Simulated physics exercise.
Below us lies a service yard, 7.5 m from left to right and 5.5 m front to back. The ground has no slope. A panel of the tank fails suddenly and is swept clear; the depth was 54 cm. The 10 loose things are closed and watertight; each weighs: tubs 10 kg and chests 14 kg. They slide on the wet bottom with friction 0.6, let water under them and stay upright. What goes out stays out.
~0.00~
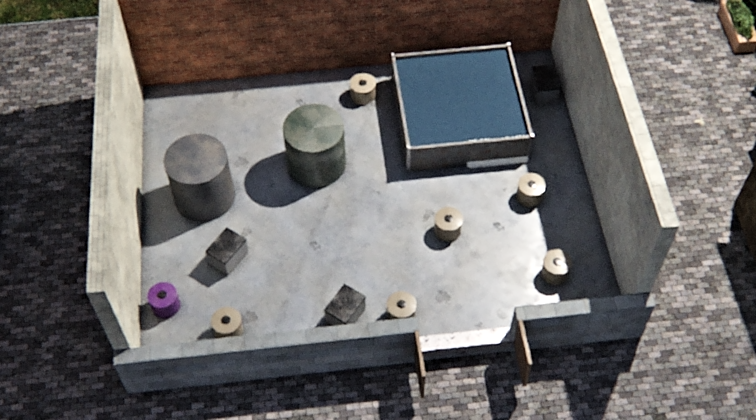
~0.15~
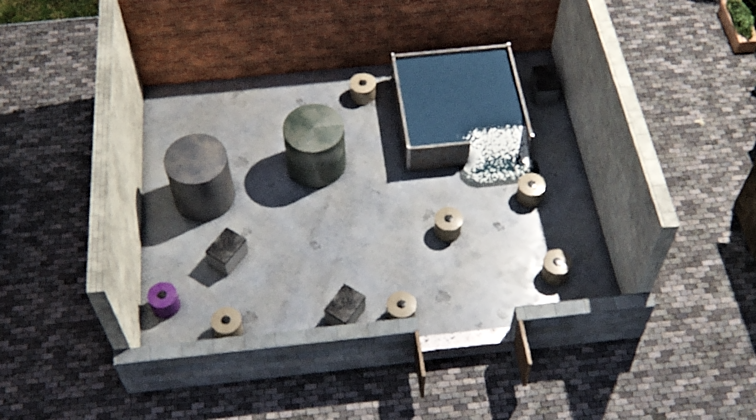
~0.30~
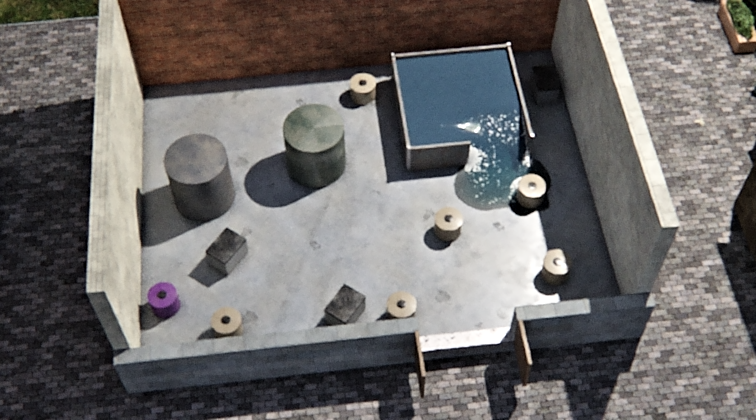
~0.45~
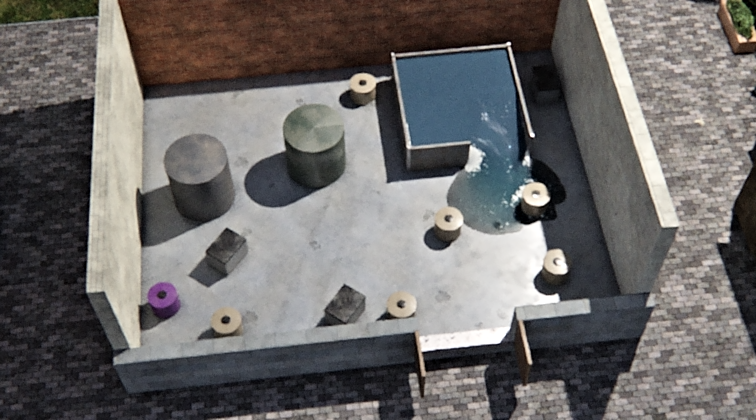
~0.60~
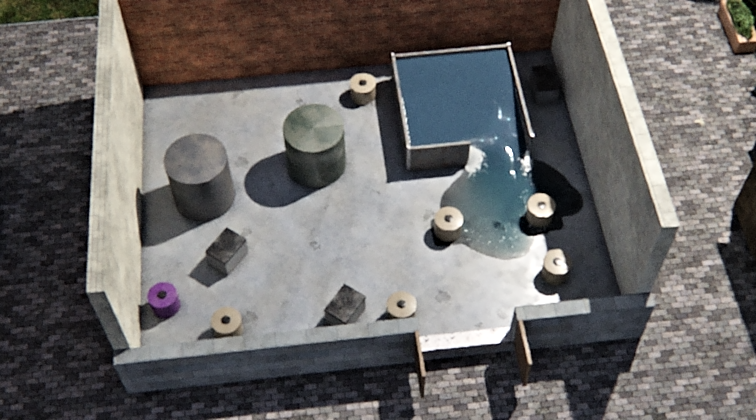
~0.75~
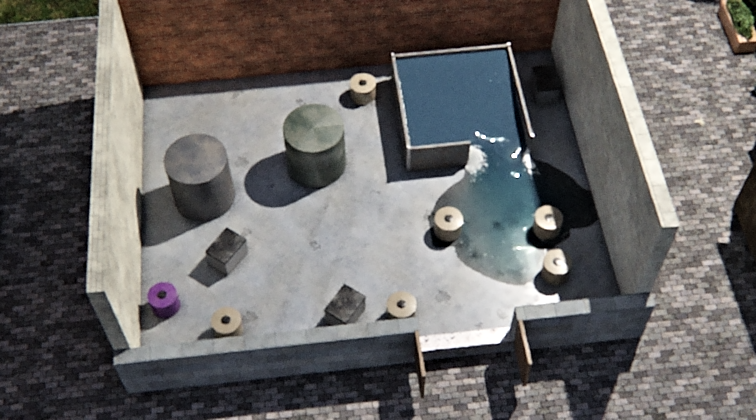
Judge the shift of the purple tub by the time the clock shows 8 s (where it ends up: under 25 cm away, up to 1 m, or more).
Purple tub holds its place.
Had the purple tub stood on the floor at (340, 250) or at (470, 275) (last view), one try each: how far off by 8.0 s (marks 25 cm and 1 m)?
In turn: It barely shifts; it gets carried off.
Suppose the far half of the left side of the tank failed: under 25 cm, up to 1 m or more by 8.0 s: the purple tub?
In that case the purple tub gets carried off.
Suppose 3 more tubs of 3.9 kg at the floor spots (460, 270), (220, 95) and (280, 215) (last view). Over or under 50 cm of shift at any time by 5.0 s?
In turn: Past it, less, less.
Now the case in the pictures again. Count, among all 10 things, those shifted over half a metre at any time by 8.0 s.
That makes 5.
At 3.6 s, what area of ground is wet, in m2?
About 16 m2.
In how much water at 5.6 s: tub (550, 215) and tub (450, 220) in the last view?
About 15 and 3 cm.
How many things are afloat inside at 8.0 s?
3 of them.
After 1.6 s the purple tub is near (162, 295), 0.0 m from its start, aground; 0 of 10 are out; 0 afloat.
After 3.6 s the purple tub is near (162, 295), 0.0 m from its start, aground; 0 of 10 are out; 2 afloat.
After 5.6 s the purple tub is near (162, 295), 0.0 m from its start, aground; 0 of 10 are out; 3 afloat.
After 8.0 s the purple tub is near (162, 292), 0.1 m from its start, aground; 0 of 10 are out; 3 afloat.
